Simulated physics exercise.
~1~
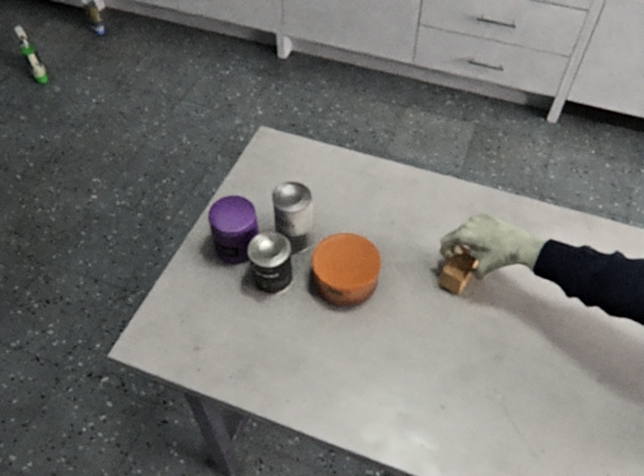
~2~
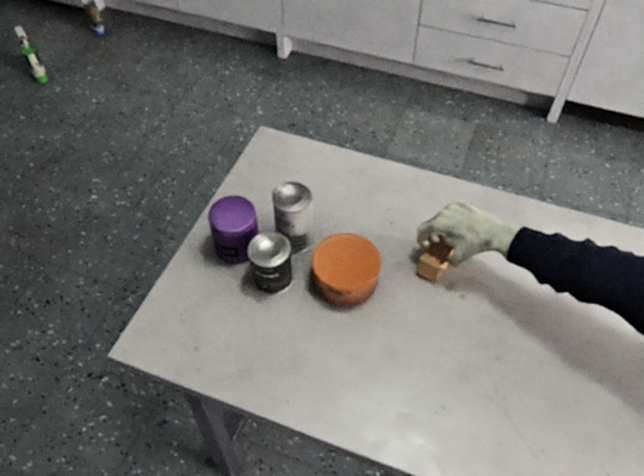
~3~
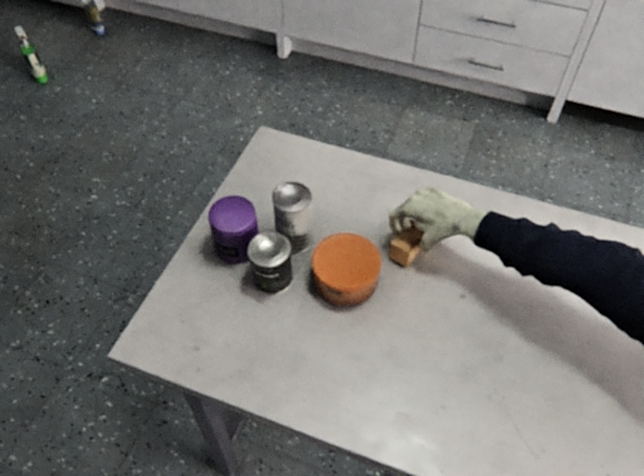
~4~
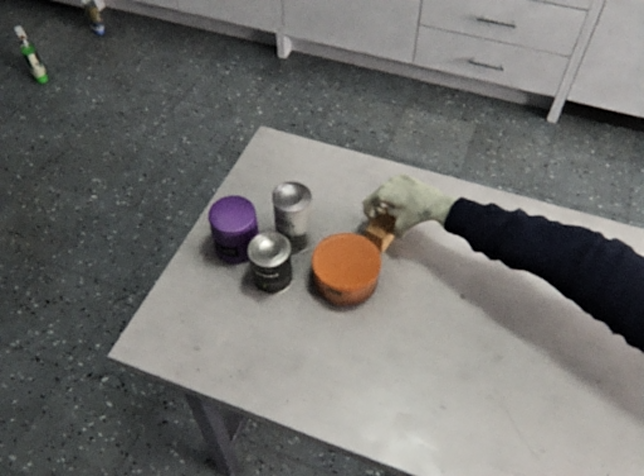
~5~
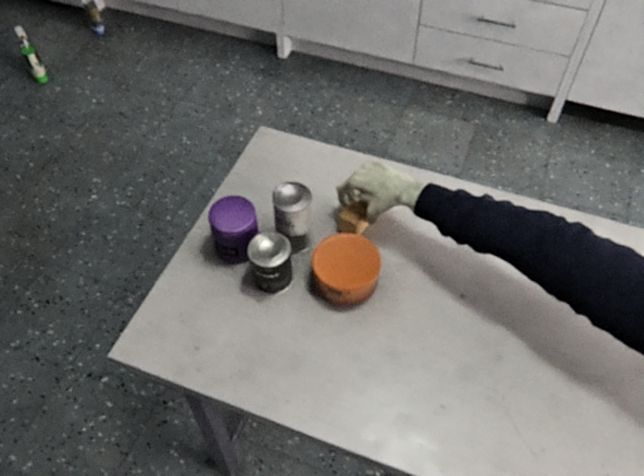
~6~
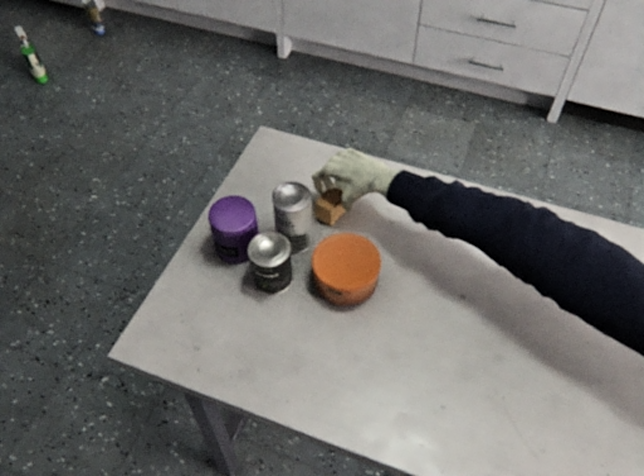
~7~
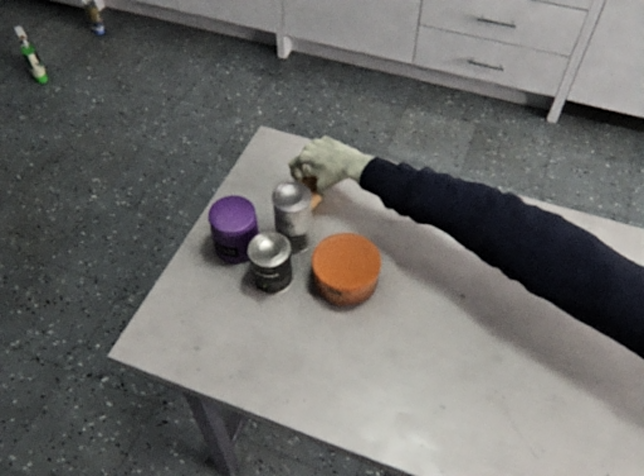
A gloved hand slides a small wooden block leftward behind the tub and tins, which stay still.
